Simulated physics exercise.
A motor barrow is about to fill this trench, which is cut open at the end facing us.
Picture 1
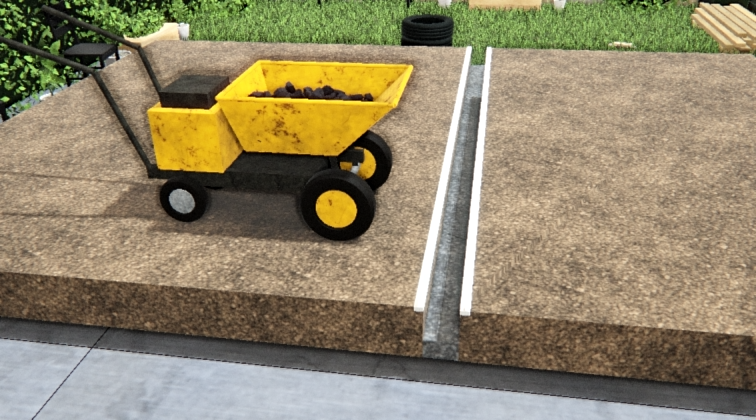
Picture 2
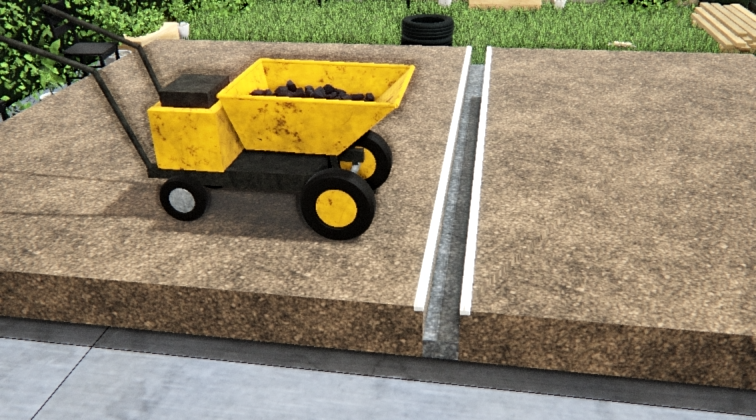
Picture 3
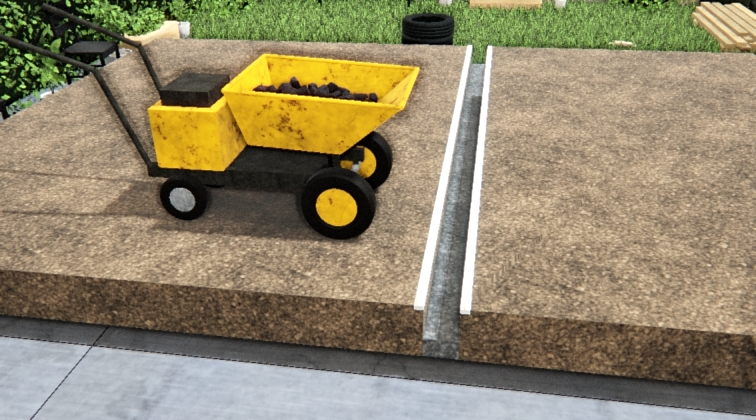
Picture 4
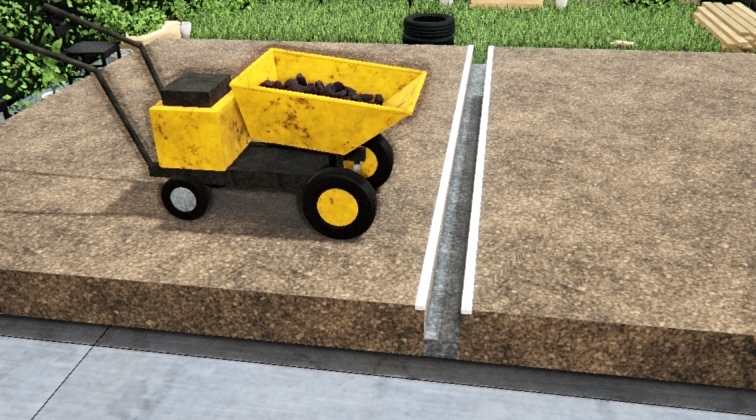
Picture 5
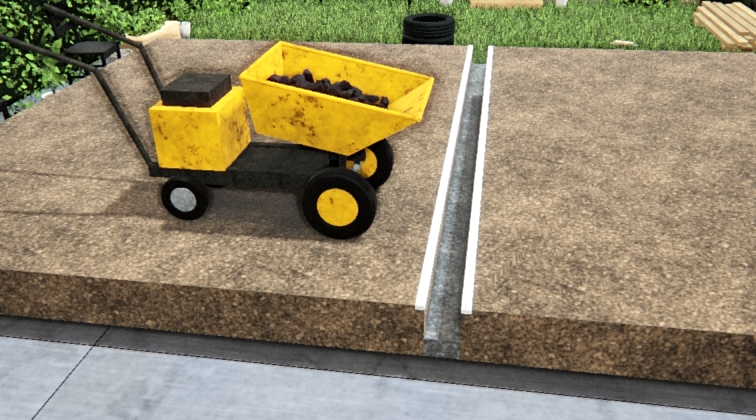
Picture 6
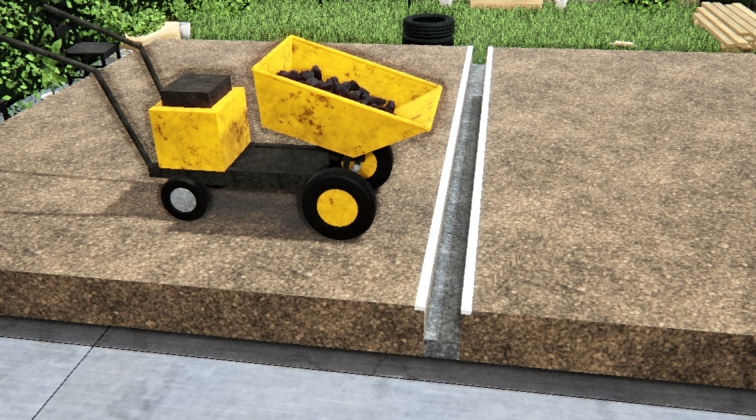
A yellow motor barrow's skip of dark lumps gradually tilts toward the trench at right.
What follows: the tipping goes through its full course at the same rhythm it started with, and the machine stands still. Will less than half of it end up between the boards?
Yes, most of the load will not go into the trench.
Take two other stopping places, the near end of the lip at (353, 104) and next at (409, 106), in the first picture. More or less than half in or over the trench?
With the lip at the first place the share is beyond one half; at the second place it is short of one half.
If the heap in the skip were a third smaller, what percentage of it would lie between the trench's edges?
Estimated share: Near 10 in a hundred.
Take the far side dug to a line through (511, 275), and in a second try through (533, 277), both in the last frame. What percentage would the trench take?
You'd get 100 % in the first case and 100 % in the second.
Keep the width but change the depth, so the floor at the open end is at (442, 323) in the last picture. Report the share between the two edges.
Something like 10 %.
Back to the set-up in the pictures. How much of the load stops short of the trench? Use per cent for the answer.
Roughly 0 in a hundred.
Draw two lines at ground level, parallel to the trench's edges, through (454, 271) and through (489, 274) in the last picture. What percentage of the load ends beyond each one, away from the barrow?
60 and 40 in a hundred.
Shortly afterwards, skip tipped steeply; the whole lot in the skip.
Next, skip tipped steeply; the bulk in the skip; only a few in or heaped over the trench; a little beyond it.
Some moments later, skip tipped right over; near a third in the skip; a little in or heaped over the trench; near half beyond it.
In the end, skip tipped right over; near a third in the skip; a little in or heaped over the trench; near half beyond it.
